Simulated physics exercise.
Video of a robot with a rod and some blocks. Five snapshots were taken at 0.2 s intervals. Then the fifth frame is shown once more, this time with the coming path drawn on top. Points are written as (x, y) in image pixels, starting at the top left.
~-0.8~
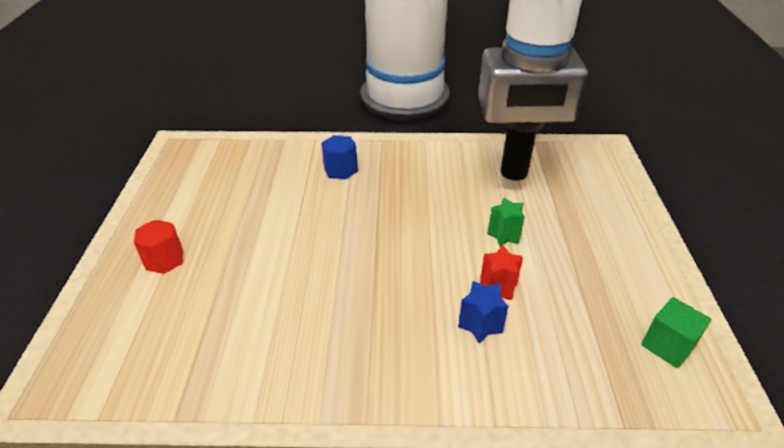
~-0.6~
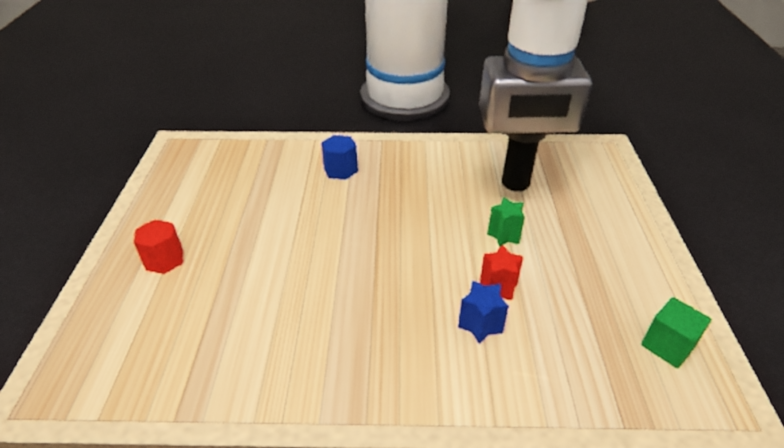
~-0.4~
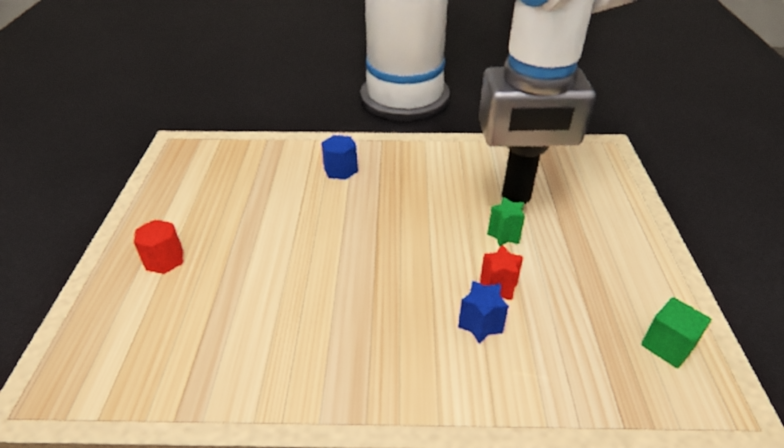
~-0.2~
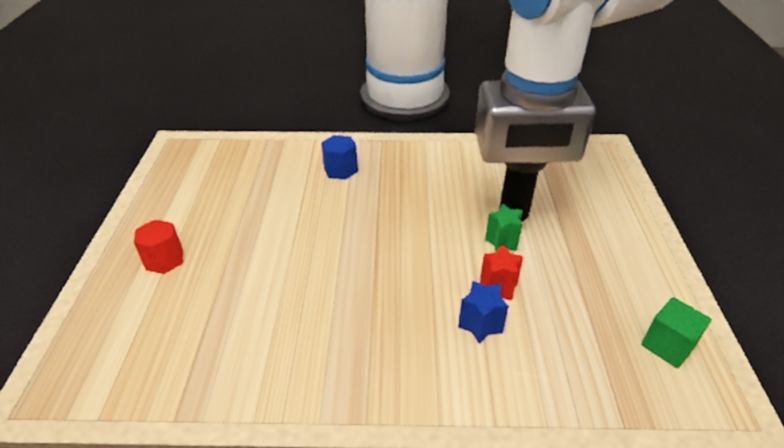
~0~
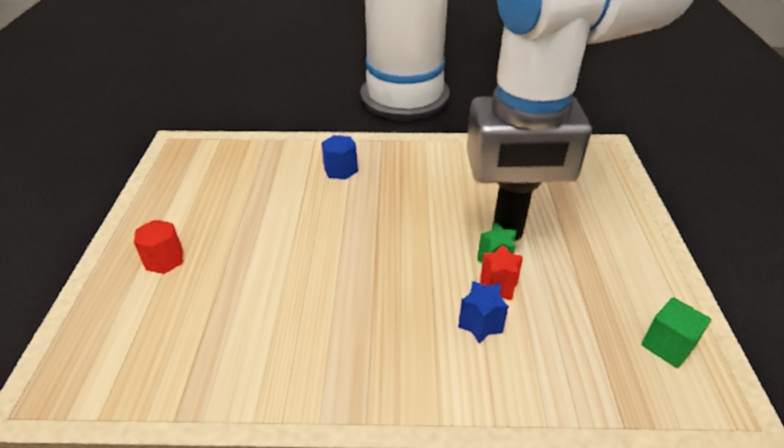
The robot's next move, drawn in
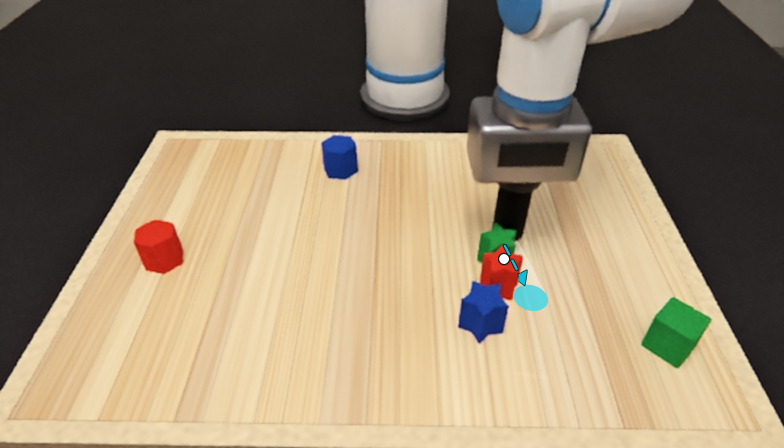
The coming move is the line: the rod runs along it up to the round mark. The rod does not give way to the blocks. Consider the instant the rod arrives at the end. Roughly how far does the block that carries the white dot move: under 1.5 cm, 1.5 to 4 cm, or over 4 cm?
The answer here is from 1.5 to 4 cm.
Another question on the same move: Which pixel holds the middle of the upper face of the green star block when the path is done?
Its top middle will sit at (499, 252).
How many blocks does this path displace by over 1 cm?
It displaces two.
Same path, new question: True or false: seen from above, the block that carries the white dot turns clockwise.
That is false.
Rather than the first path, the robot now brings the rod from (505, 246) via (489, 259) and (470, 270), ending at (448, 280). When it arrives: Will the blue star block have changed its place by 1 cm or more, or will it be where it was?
That block moves.
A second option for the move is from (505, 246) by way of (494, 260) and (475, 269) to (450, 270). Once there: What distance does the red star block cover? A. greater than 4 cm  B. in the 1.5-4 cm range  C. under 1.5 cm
B (in the 1.5-4 cm range)
The line goes from (505, 246) directly to (531, 298); the dot is on the red star block.
On the path given first. Halfway along, rod at (521, 257); blue star block at (486, 300); green star block at (497, 250), turned 40° clockwise; red star block at (498, 273), turned 25° anticlockwise.
At the end, rod at (534, 283); blue star block at (487, 301), turned 15° clockwise; green star block at (499, 252), turned 70° clockwise; red star block at (494, 275), turned 35° anticlockwise.
